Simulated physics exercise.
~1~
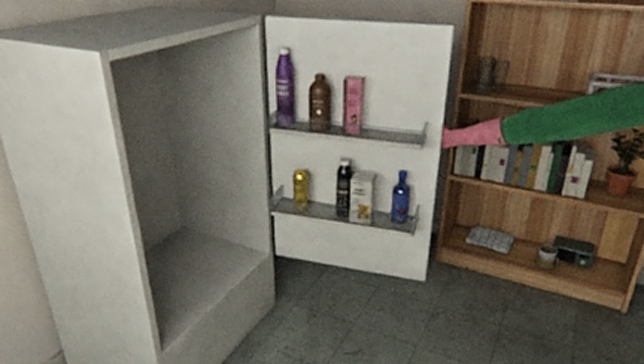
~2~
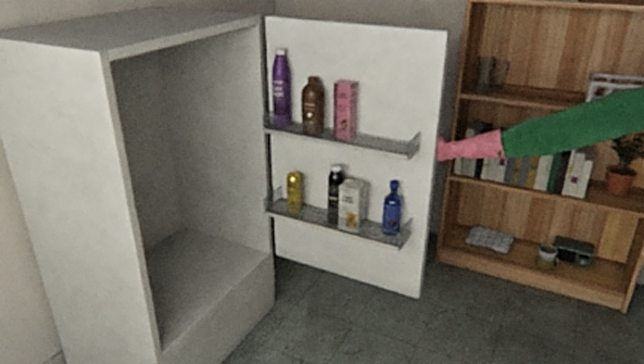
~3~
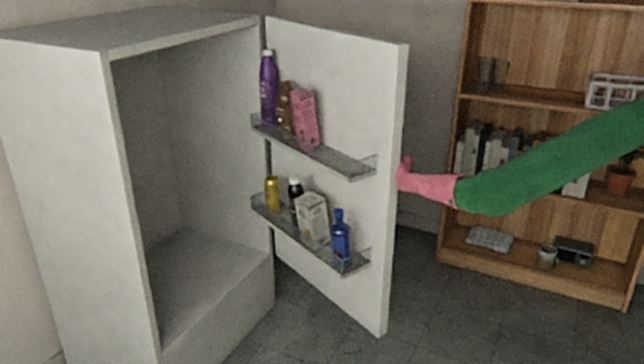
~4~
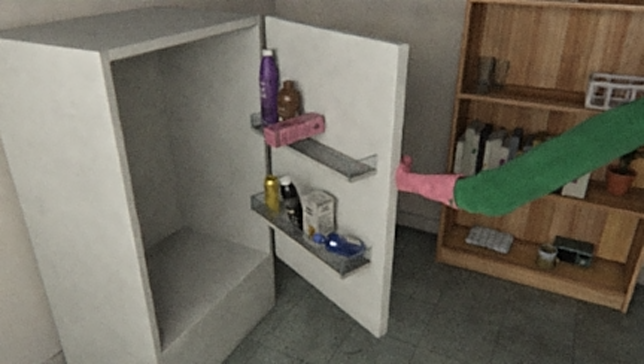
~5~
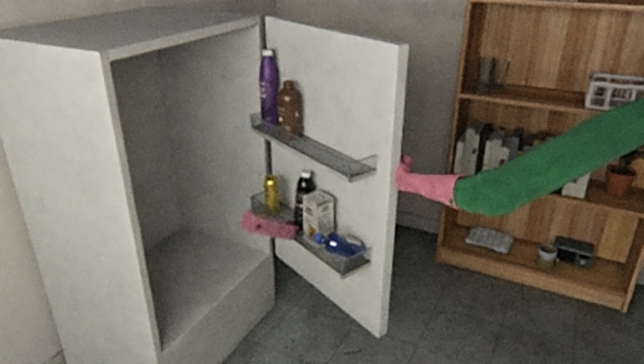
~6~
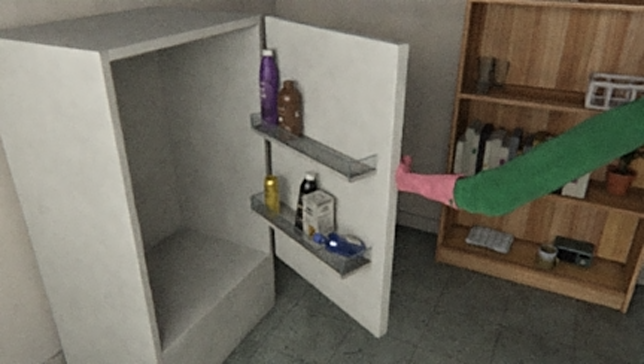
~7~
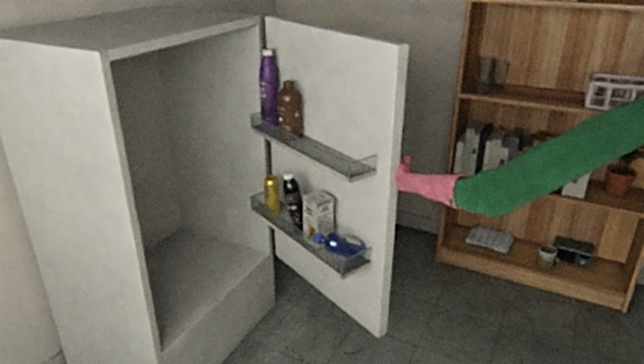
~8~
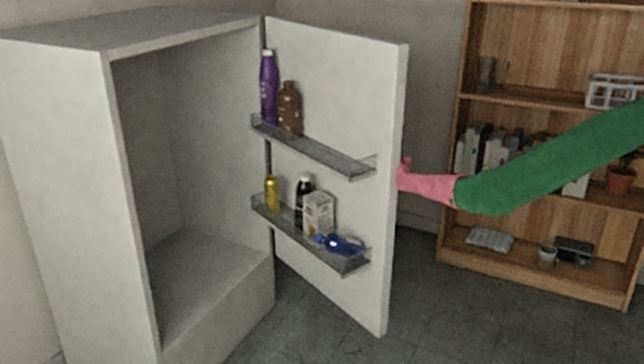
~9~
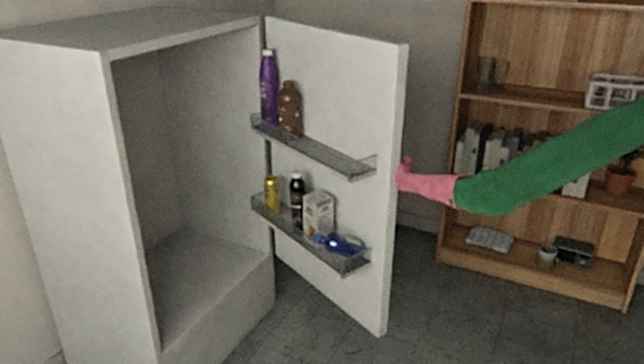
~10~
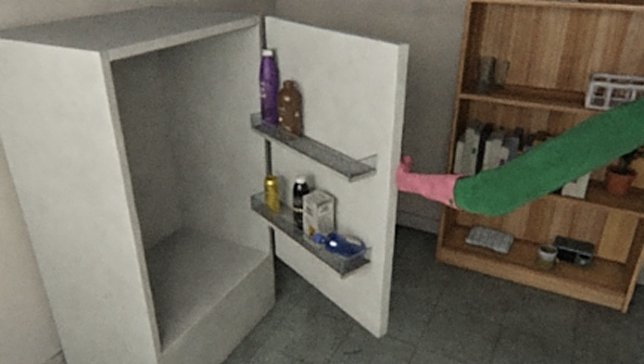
A gloved hand swings a rack door partway, and a pink carton tips and falls out.
